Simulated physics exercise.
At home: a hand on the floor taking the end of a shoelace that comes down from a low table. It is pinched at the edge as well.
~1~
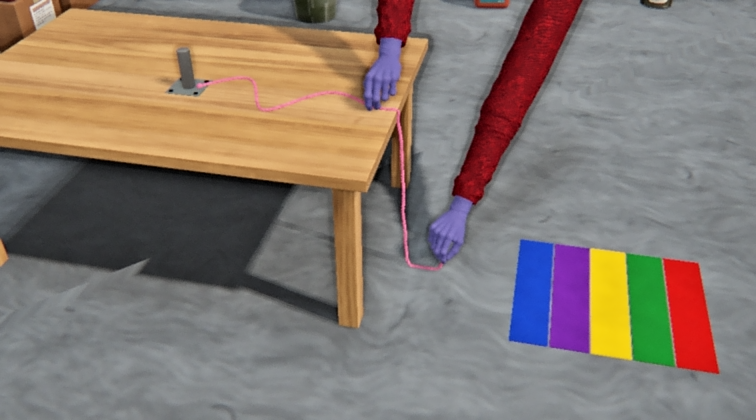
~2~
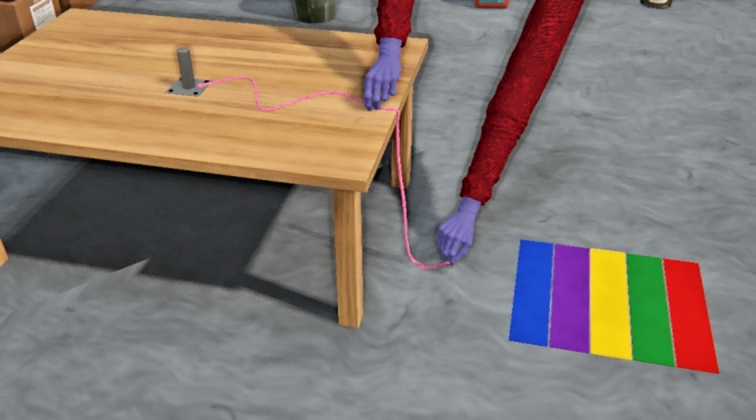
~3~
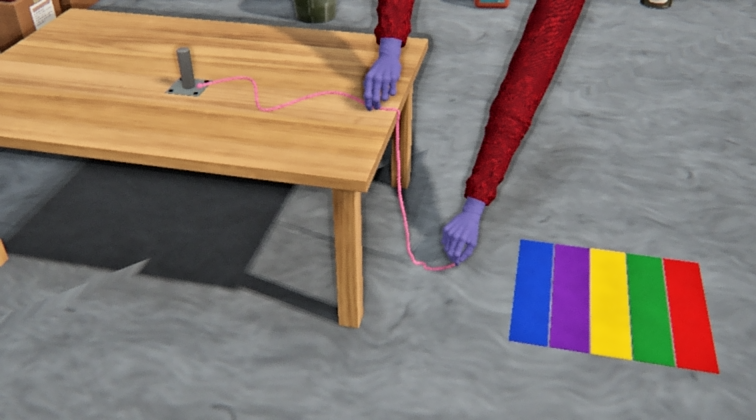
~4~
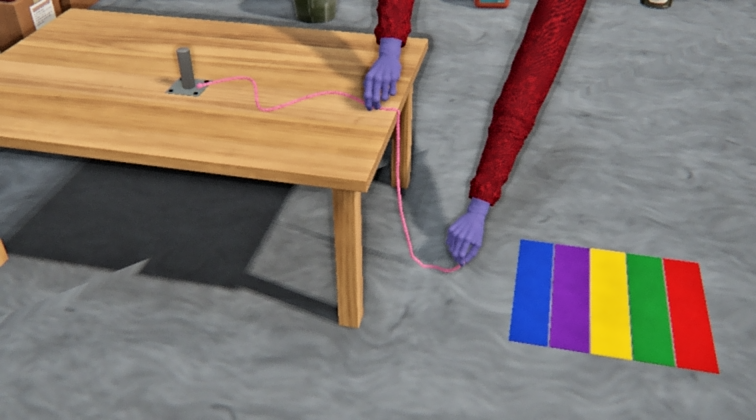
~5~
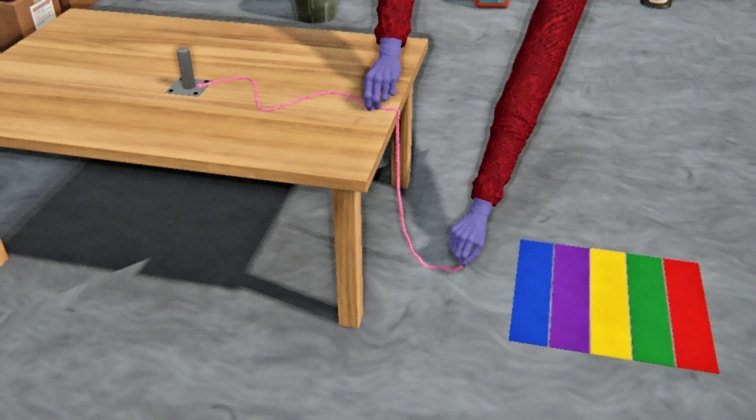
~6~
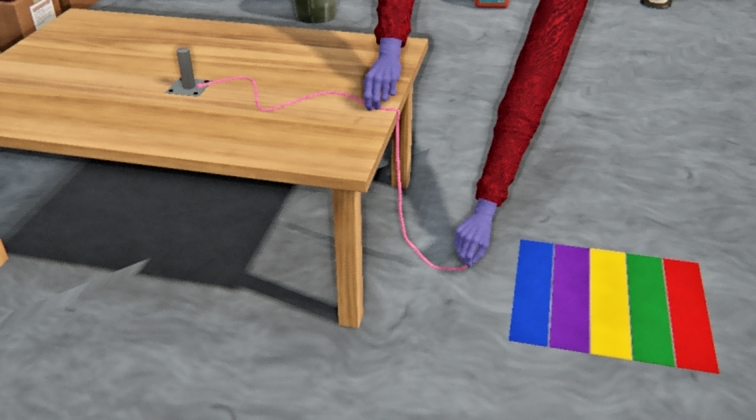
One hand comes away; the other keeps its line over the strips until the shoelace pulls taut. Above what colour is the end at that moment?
It gets as far as the green strip.
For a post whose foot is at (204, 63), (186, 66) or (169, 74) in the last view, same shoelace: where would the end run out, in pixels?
In that order: (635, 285), (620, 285) and (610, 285).
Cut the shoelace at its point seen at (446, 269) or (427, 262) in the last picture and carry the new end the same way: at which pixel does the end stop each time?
Near (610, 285) and (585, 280).
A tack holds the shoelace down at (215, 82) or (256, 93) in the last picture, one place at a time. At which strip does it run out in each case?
One after the other, green; yellow.
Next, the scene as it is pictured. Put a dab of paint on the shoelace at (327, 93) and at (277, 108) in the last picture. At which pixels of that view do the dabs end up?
Near (387, 111) and (331, 104).
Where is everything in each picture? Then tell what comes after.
End (446, 260); blue (530, 323); purple (570, 329); yellow (611, 335); green (652, 341); red (695, 348), in the first picture.
End (454, 261); shoelace through (235, 78) (259, 108) (332, 93) (397, 118) (402, 188) (408, 250), in the second picture.
End (459, 261), in the third picture.
End (464, 262); shoelace through (235, 78) (259, 108) (332, 93) (397, 118) (399, 188) (411, 250), in the fourth picture.
End (466, 263), in the fifth picture.
End (471, 263); shoelace through (235, 78) (259, 108) (332, 93) (397, 118) (400, 188) (415, 249), in the sixth picture.
A little later, end near (578, 278); over purple.
Next, end near (625, 285); over yellow.
When it is tight, end near (652, 289); over green. The green one.
